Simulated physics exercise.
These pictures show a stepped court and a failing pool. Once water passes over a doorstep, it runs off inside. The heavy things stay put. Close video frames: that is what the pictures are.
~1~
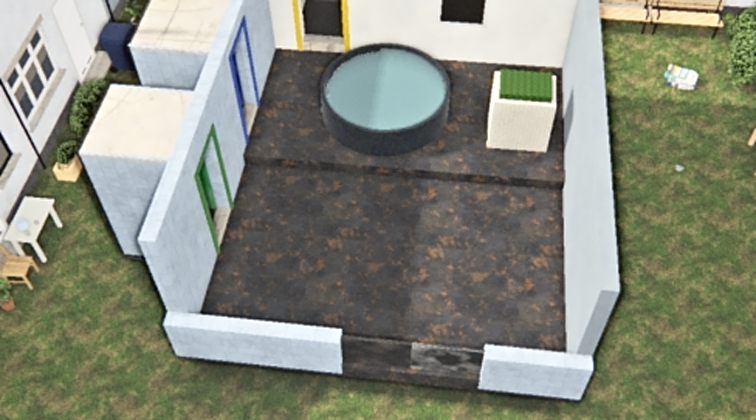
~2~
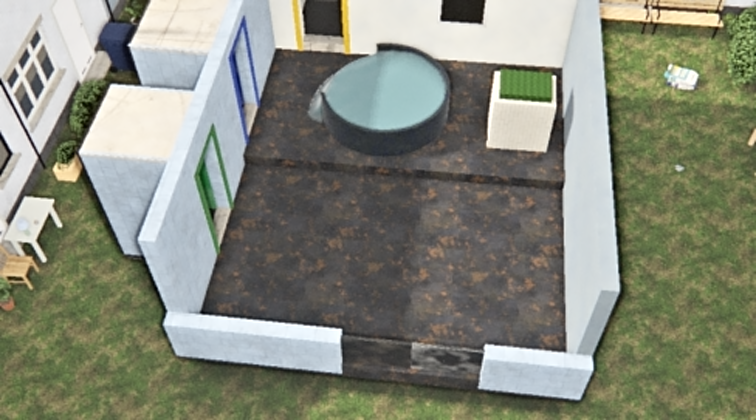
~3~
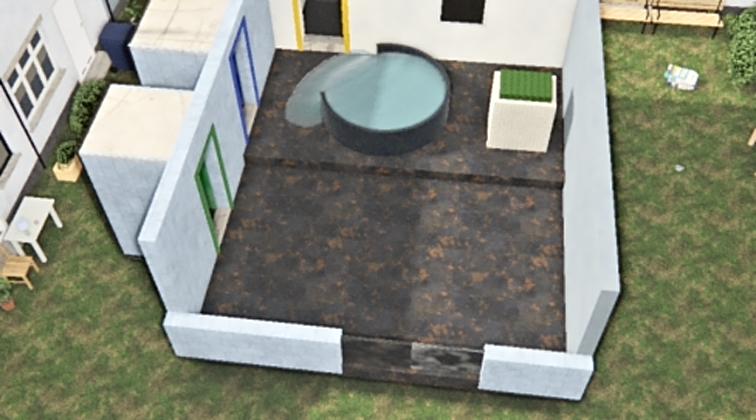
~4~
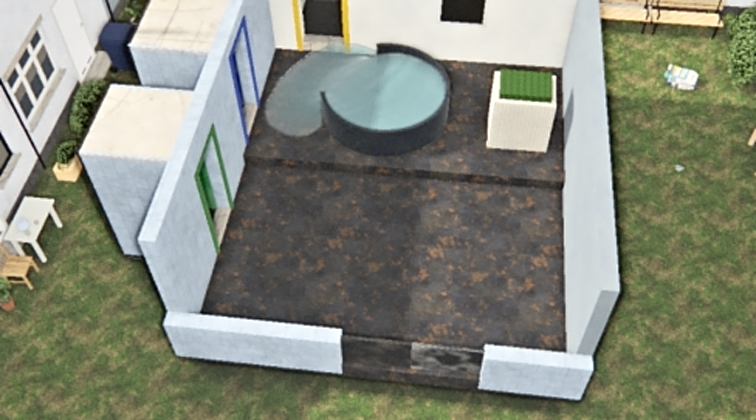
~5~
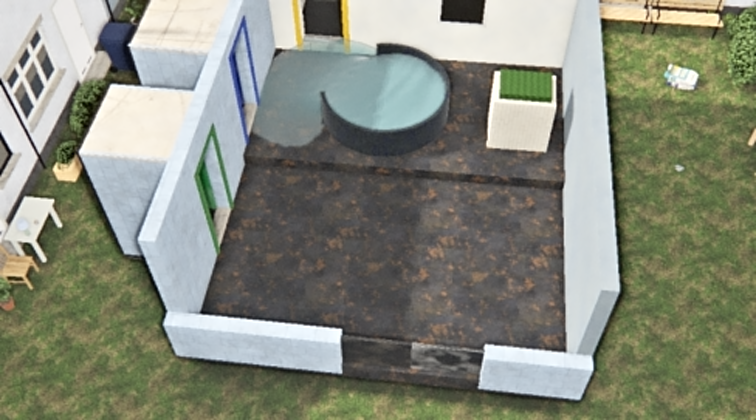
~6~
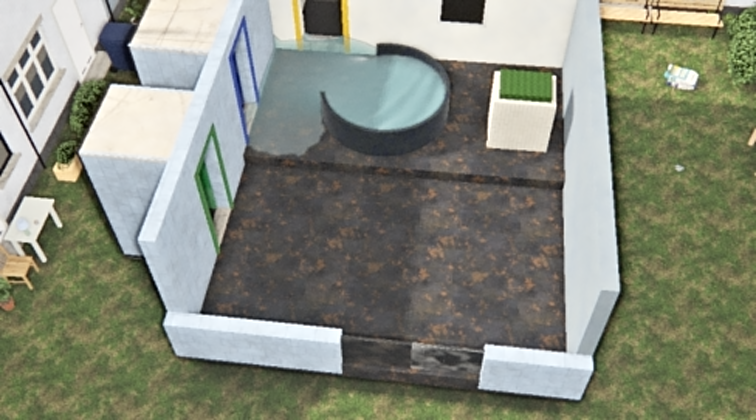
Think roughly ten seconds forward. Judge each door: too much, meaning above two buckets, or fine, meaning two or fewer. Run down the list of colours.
Green door: Fine, blue door: Too much, yellow door: Too much.
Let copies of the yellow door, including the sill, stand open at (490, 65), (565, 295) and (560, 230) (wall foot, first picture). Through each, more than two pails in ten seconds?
One after the other: Is under, takes less, holds.
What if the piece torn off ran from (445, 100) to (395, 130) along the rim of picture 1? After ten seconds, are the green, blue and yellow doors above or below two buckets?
Well, the green door overshoots, the blue door comes up short, and the yellow door comes up short.
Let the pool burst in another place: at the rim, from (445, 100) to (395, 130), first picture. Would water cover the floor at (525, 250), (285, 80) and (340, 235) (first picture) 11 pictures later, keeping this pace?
The three spots, in order, are inundated, spared and spared.
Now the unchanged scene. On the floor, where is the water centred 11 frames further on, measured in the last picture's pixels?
The balance point is around (336, 96).
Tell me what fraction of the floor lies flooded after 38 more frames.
Some 65 per cent.
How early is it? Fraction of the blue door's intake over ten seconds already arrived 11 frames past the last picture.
Share by then: 35 in a hundred.
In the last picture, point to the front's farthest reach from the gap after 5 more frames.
The farthest wet point should be near (234, 200).
A moment on, water covers 15 % of the floor; the green door not reached, the blue door under two buckets in, the yellow door under two buckets in.
Next, water covers 25 % of the floor; the green door wet at the sill, nothing in, the blue door over two buckets in, the yellow door over two buckets in.
Then, water covers 50 % of the floor; the green door wet at the sill, nothing in, the blue door over two buckets in, the yellow door far over two buckets in.
Later, water covers 65 % of the floor; the green door wet at the sill, nothing in, the blue door far over two buckets in, the yellow door far over two buckets in.
In the end, water covers 90 % of the floor; the green door wet at the sill, nothing in, the blue door far over two buckets in, the yellow door far over two buckets in.
